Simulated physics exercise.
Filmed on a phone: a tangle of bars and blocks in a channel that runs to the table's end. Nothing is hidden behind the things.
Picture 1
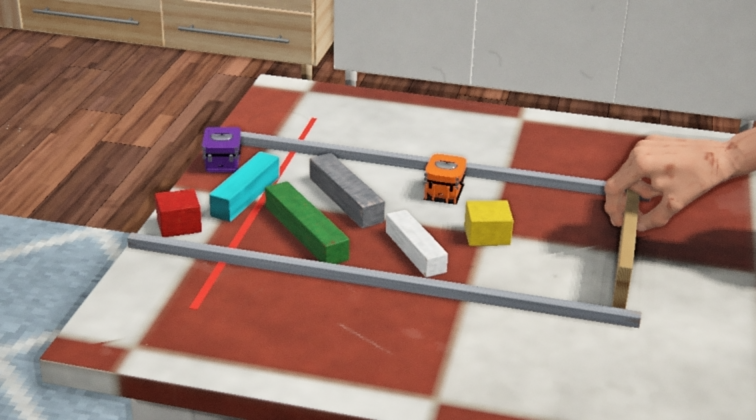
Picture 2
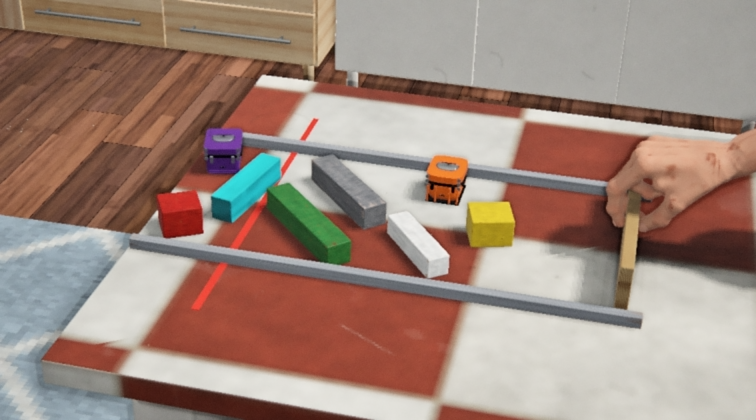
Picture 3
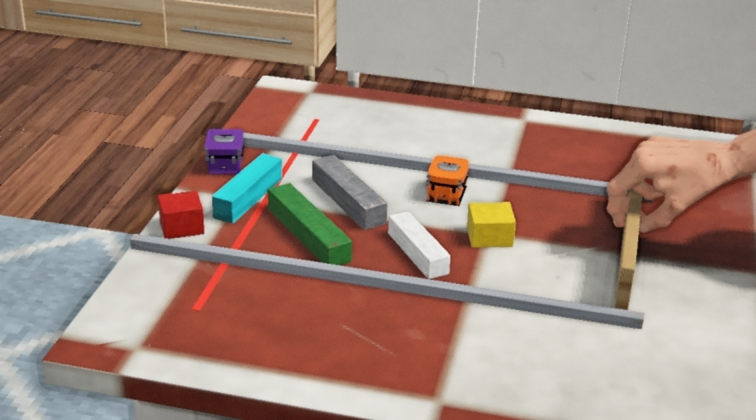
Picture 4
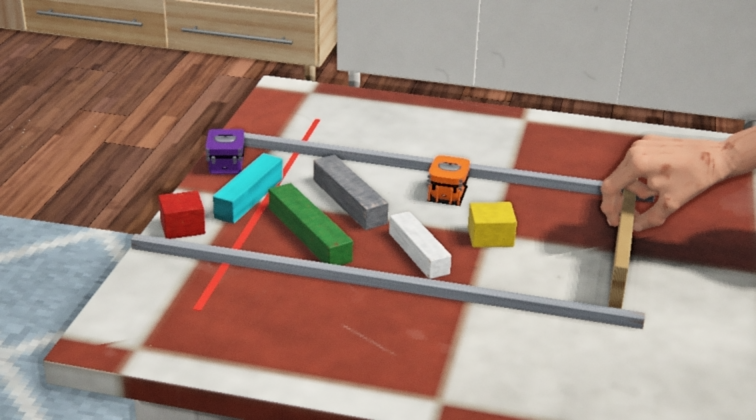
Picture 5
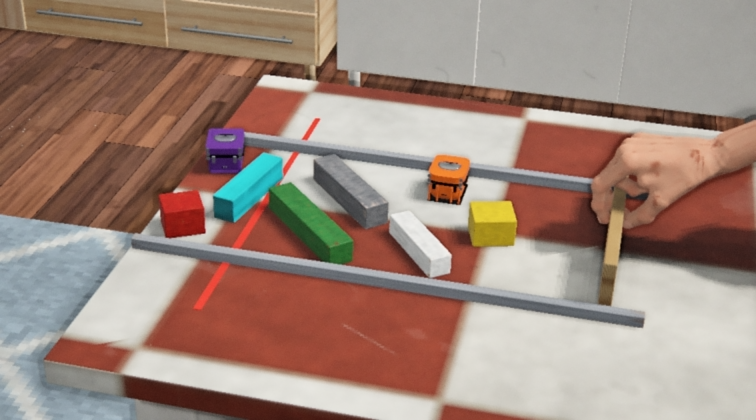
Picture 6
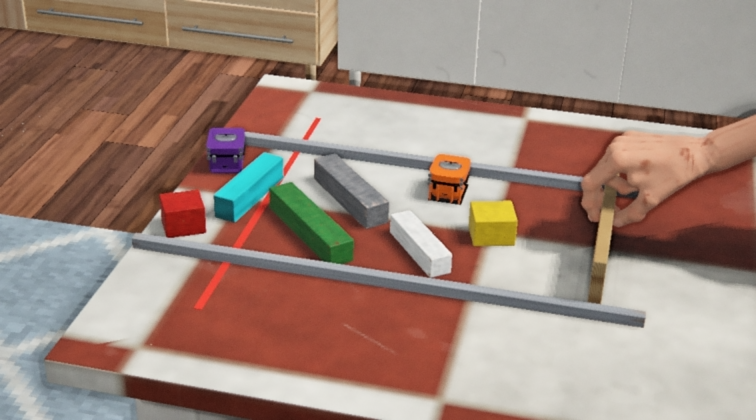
A hand sliding a wooden board slightly left between two grey rails, the scattered coloured blocks and bars ahead staying practically still.
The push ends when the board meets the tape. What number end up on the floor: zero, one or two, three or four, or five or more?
Outcome: The number that fall off is one or two.
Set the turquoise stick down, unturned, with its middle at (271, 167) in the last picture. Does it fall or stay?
The turquoise stick holds on.
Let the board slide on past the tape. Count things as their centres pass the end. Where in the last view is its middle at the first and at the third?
About (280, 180), then (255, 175).
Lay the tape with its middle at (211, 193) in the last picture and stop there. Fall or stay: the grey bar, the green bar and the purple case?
The grey bar is lost, the green bar is lost, the purple case tumbles off.
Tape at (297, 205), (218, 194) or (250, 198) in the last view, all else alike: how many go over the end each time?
It would be 0, 5 and 3.
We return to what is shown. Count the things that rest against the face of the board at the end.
That makes 3.
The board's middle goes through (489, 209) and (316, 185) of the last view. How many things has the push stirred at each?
First 1, then 7.
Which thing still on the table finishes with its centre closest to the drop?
Foremost is the red block.
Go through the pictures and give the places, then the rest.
The first frame shows purple case (222, 150); red block (178, 213); turquoise stick (245, 186); board (628, 230); tape (262, 200).
The second frame shows red block (180, 214); green bar (307, 224).
The third frame shows turquoise stick (248, 188); white bar (418, 244).
The fourth frame shows purple case (226, 152); yellow block (492, 224).
The fifth frame shows red block (182, 214); orange case (449, 179).
The sixth frame shows purple case (227, 151); red block (183, 214); turquoise stick (250, 187); board (605, 226); tape (266, 201).
Soon after, none off yet; purple case at rest near (227, 151); red block at rest near (183, 214); turquoise stick at rest near (250, 187).
Then, none off yet; purple case moving near (221, 149); red block at rest near (182, 214); turquoise stick moved a little near (212, 176).
At rest, the number that fall off is one or two; fallen, turquoise stick and purple case.
